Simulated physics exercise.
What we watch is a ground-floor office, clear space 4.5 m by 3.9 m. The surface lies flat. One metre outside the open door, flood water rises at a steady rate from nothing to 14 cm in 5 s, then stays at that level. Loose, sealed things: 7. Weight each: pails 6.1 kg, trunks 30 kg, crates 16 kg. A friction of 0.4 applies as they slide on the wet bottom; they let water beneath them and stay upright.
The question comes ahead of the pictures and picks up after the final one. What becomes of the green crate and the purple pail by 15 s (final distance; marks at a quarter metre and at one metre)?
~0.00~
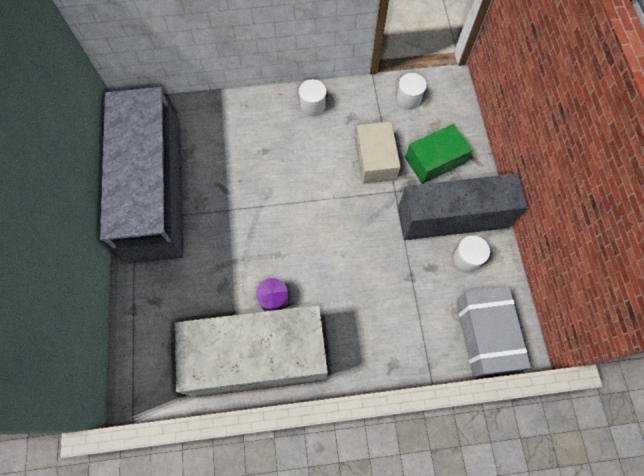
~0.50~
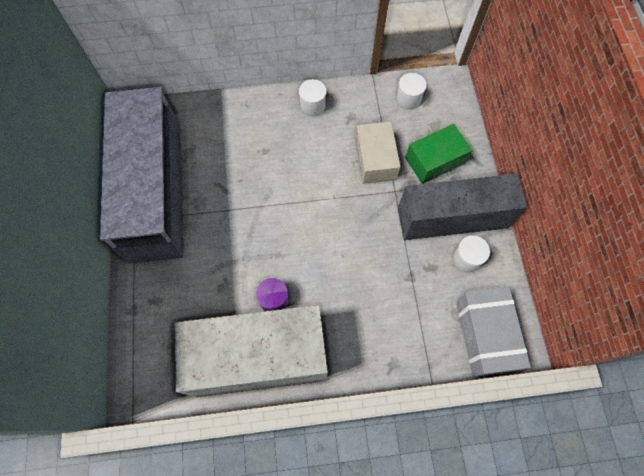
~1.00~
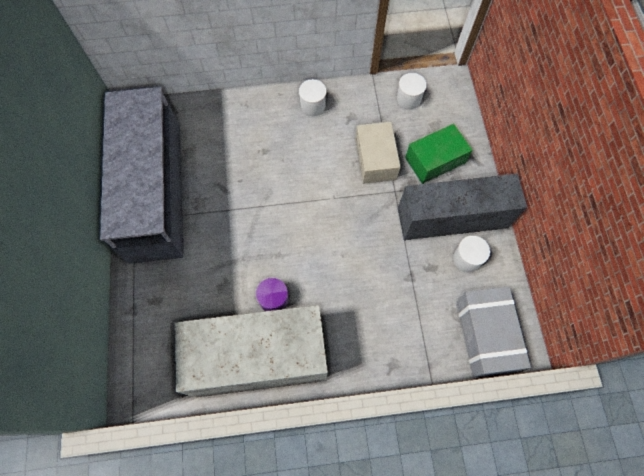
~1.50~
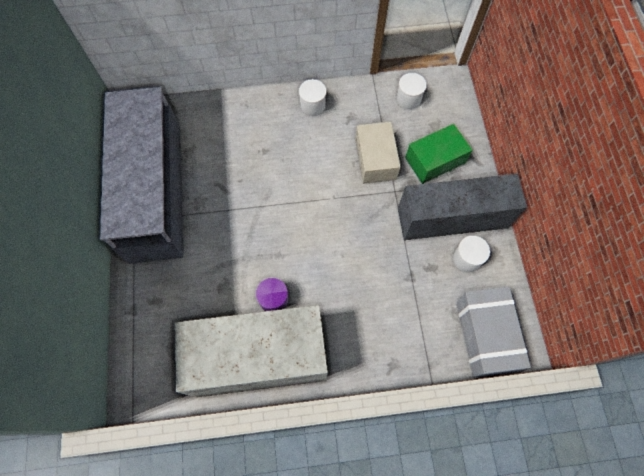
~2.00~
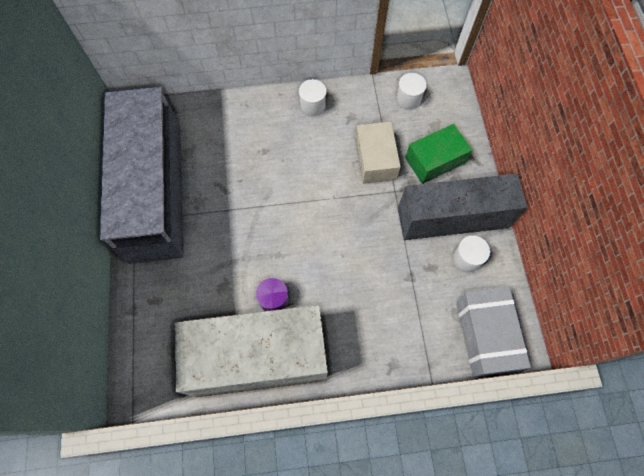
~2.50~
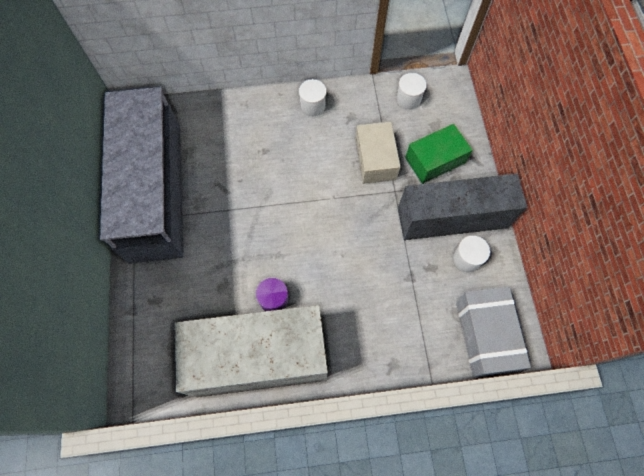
Green crate goes a long way; purple pail remains where it was.
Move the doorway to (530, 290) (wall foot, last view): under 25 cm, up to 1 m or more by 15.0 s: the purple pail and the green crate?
The purple pail remains where it was, while the green crate remains where it was.
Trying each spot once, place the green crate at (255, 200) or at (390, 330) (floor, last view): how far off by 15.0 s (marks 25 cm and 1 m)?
In turn: It hardly budges; it hardly budges.
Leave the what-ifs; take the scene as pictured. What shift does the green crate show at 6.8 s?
Some 30 cm from the start.
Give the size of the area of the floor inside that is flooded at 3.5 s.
Somewhere about 0.5 m2, give or take.
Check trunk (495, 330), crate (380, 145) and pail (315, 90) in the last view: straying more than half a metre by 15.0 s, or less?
Going one by one, I get below, beyond and below.
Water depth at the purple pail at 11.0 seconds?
I'd put it at about 2 cm.
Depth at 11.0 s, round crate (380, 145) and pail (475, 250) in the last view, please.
Close to 5 and 1 centimetres.
After 3.5 s the green crate is near (441, 147), 0.0 m from its start, aground; the purple pail is near (272, 293), 0.0 m from its start, aground; 0 afloat.
After 6.8 s the green crate is near (436, 168), 0.3 m from its start, afloat; the purple pail is near (272, 293), 0.0 m from its start, aground; 2 afloat.
After 11.0 s the green crate is near (313, 244), 1.9 m from its start, aground; the purple pail is near (272, 293), 0.0 m from its start, aground; 0 afloat.
After 15.0 s the green crate is near (309, 268), 2.1 m from its start, aground; the purple pail is near (271, 293), 0.0 m from its start, aground; 0 afloat.
